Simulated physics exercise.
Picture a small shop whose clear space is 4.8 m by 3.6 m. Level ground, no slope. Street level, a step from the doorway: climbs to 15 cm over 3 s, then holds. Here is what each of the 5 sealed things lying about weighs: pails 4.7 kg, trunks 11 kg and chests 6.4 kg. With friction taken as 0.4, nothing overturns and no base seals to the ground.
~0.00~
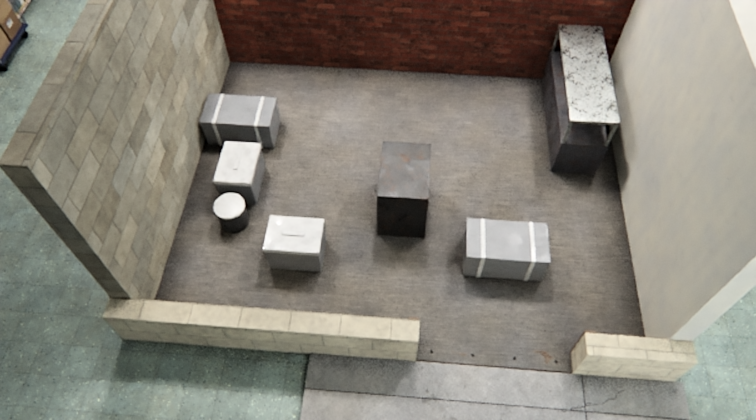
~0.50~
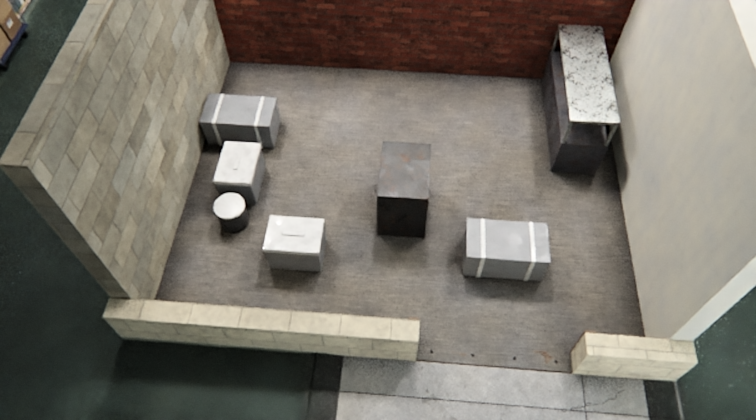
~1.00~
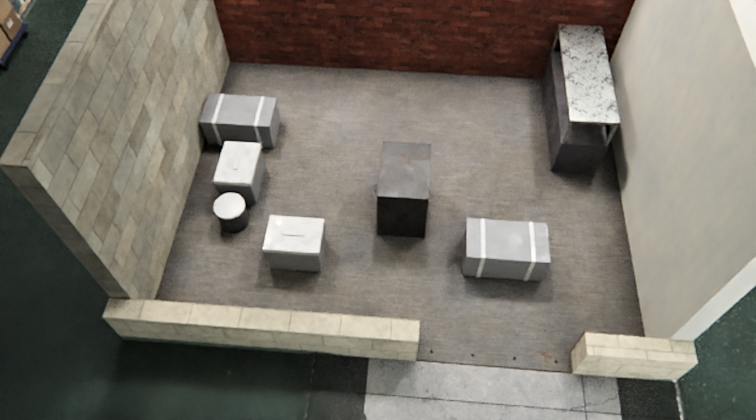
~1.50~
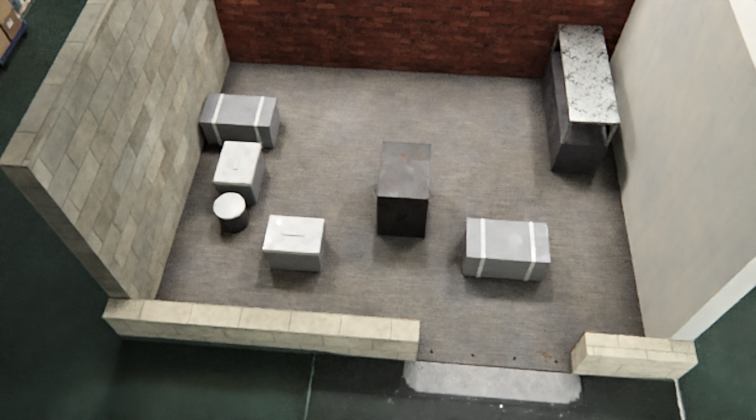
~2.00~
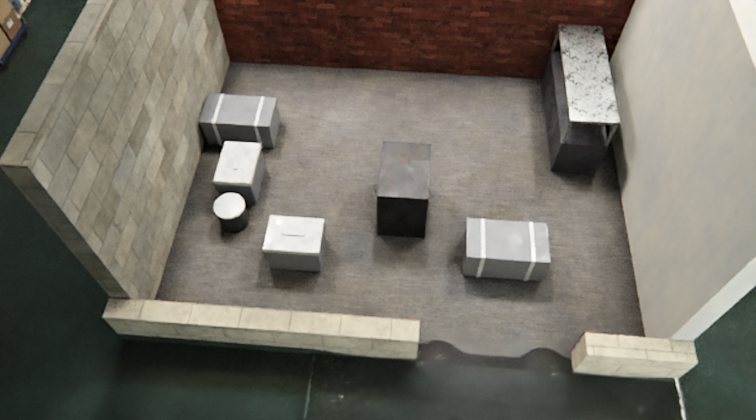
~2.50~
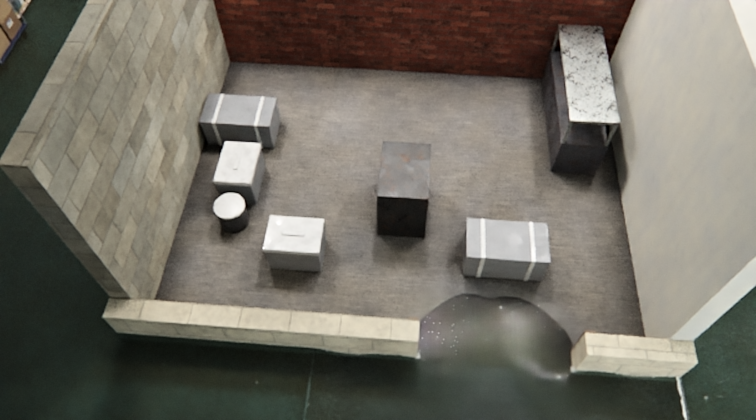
Small walled shop with scattered trunks and boxes standing still, dark water covering the pavement outside and spreading in through the doorway.
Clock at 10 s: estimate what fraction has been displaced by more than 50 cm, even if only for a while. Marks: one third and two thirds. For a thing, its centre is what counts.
I bet the count comes out low.
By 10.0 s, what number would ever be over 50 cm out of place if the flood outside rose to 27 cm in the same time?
Count under that change: 5.
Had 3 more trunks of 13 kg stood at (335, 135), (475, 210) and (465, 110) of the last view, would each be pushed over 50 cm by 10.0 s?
Sequence: Below the line / above the line / above the line.
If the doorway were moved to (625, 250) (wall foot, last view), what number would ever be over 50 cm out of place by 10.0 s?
Count: 2.
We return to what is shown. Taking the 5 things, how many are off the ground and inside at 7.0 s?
Total: 1.
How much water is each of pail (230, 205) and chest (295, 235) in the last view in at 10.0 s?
Some 1 cm at the first, some 2 cm at the second.
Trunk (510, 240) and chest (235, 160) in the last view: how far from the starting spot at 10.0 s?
250 cm, 0 cm.
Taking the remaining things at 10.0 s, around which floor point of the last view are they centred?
Mean position: Approximately (298, 179).
After 3.5 s 0 of 5 are over 50 cm from their spots; 0 afloat.
After 4.5 s 1 of 5 are over 50 cm from their spots; 0 afloat.
After 7.0 s 1 of 5 are over 50 cm from their spots; 1 afloat.
After 10.0 s 1 of 5 are over 50 cm from their spots, and 1 have been at some point; 2 afloat.
